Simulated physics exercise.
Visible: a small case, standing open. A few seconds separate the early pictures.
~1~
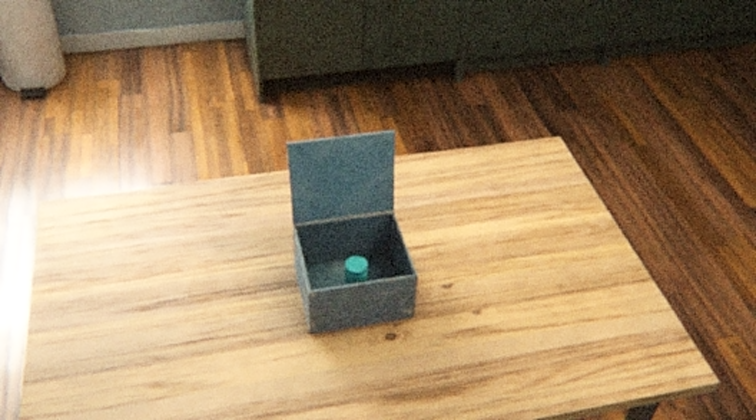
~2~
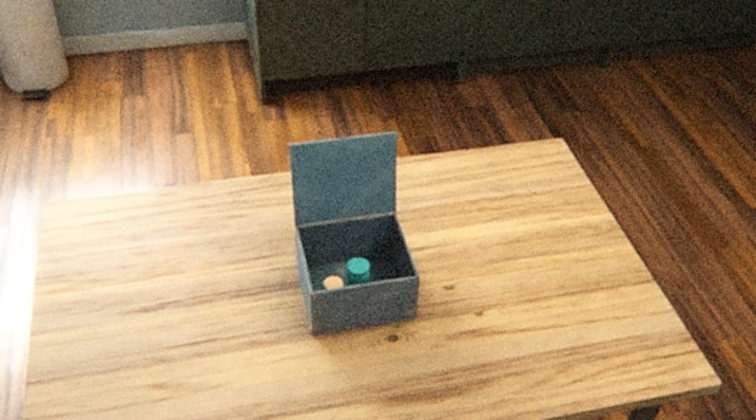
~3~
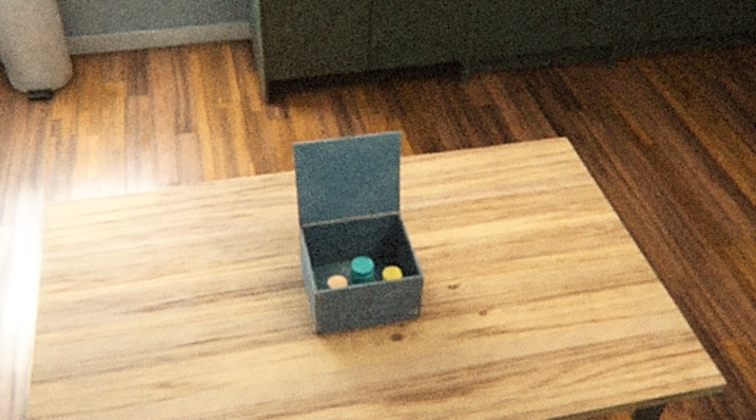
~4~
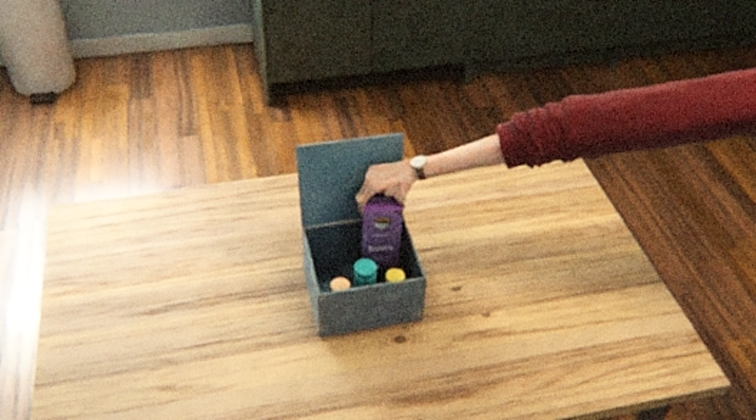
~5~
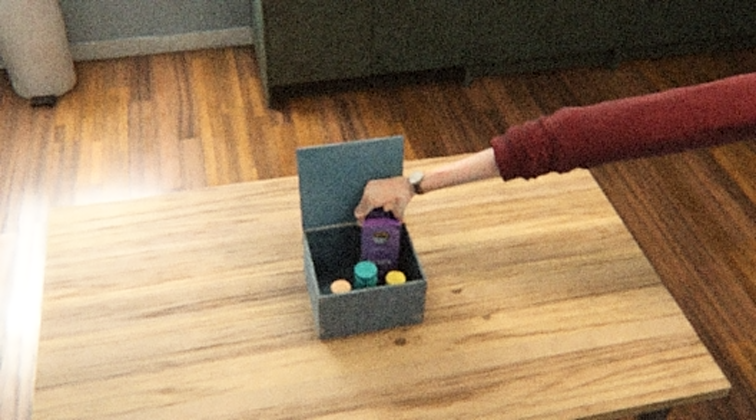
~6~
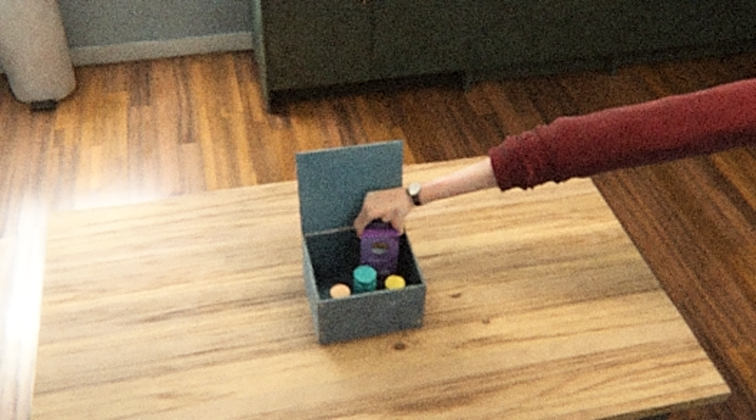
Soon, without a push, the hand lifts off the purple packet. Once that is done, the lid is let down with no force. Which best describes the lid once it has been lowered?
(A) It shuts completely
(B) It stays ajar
It stays ajar.
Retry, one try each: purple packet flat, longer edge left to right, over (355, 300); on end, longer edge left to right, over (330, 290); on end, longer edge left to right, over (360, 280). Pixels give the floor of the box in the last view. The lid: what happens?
On try one it fits down fine; on try two it won't go down; on try three it won't go down.
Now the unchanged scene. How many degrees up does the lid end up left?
About 20° above the rim.
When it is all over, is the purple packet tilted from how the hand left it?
Result: It leans over.
Then, 1.20 s past the last view, lid starting down.
Then, 1.70 s past the last view, lid 53° above the rim; purple packet rocked 6° from its first pose near (379, 258).
Then, 2.00 s past the last view, lid 31° above the rim; purple packet rocked 23° from its first pose near (379, 267); turquoise shaker rocked 18° from its first pose.
Then, 3.40 s past the last view, lid 22° above the rim; purple packet rocked 34° from its first pose near (380, 271); turquoise shaker rocked 31° from its first pose; yellow shaker rocked 10° from its first pose.
Finally, lid 22° above the rim; moved from the start, purple packet; left askew, turquoise shaker and yellow shaker; green shaker still in place. Final places as the last picture's camera would see them, purple packet near (380, 271).
